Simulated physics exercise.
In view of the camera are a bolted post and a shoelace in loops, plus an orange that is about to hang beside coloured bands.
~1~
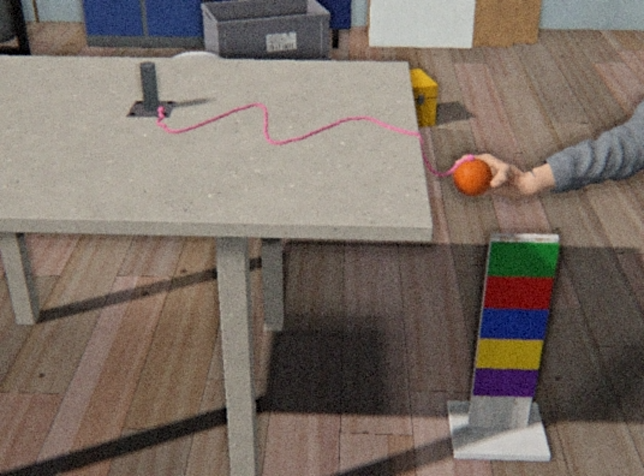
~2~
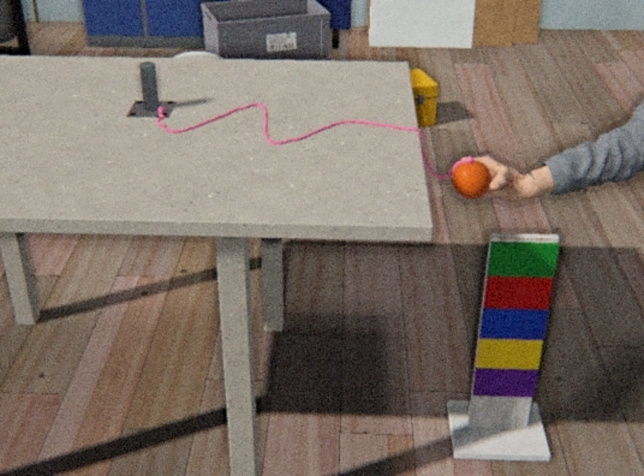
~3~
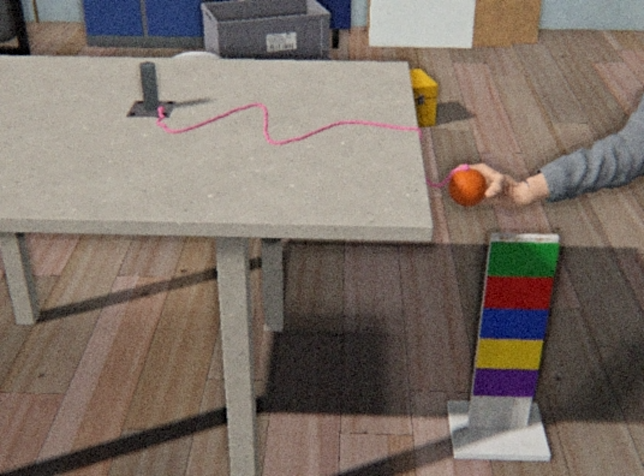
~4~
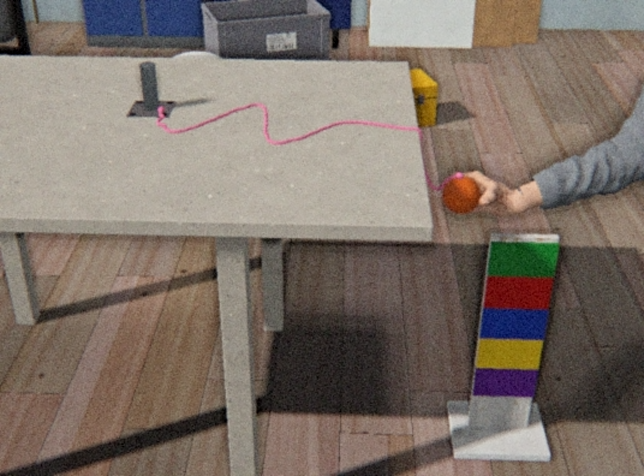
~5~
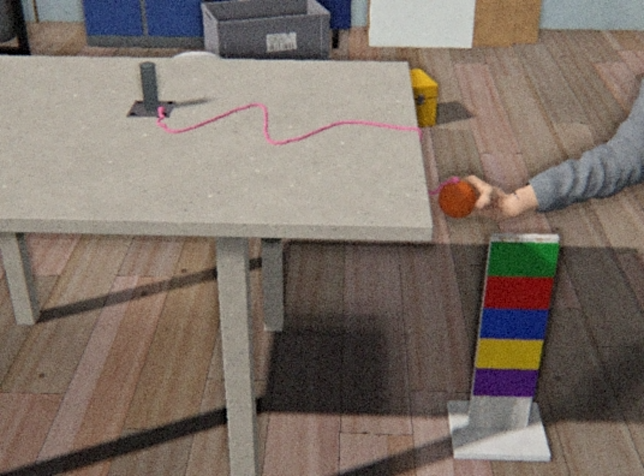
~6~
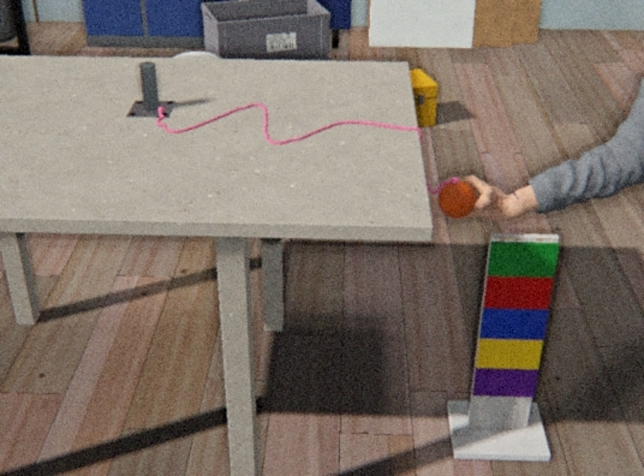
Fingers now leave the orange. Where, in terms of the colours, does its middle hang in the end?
The purple one.
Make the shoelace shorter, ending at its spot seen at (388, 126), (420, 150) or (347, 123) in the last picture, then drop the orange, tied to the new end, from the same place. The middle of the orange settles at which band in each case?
So you'd see red first, blue second, and for the last: Green.
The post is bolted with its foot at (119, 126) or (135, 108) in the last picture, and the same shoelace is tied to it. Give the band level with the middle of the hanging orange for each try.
For the first try, purple; for the second, purple.
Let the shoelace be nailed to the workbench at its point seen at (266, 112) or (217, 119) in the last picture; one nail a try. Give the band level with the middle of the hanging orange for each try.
Results, in sequence: Blue / yellow.
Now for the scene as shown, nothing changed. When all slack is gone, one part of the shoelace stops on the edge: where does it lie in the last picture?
About (268, 138).
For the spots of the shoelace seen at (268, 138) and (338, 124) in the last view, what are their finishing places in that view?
End positions: About (417, 133) and about (412, 214).
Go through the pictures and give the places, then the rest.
The first frame shows orange (472, 177); green (523, 261); red (518, 294); blue (514, 325); yellow (509, 355); purple (505, 384).
The second frame shows orange (471, 179); shoelace through (165, 126) (234, 111) (266, 131) (324, 129) (415, 131).
The third frame shows orange (467, 187).
The fourth frame shows orange (461, 195); shoelace through (165, 126) (234, 111) (266, 131) (324, 129) (416, 132).
The fifth frame shows orange (457, 200).
The sixth frame shows orange (457, 200); shoelace through (165, 126) (234, 111) (266, 131) (324, 129) (416, 132).
Early on, orange near (397, 332); level with yellow.
Midway, orange near (397, 365); level with purple.
Finally, orange near (393, 367); level with purple. The shoelace holds its middle at purple.
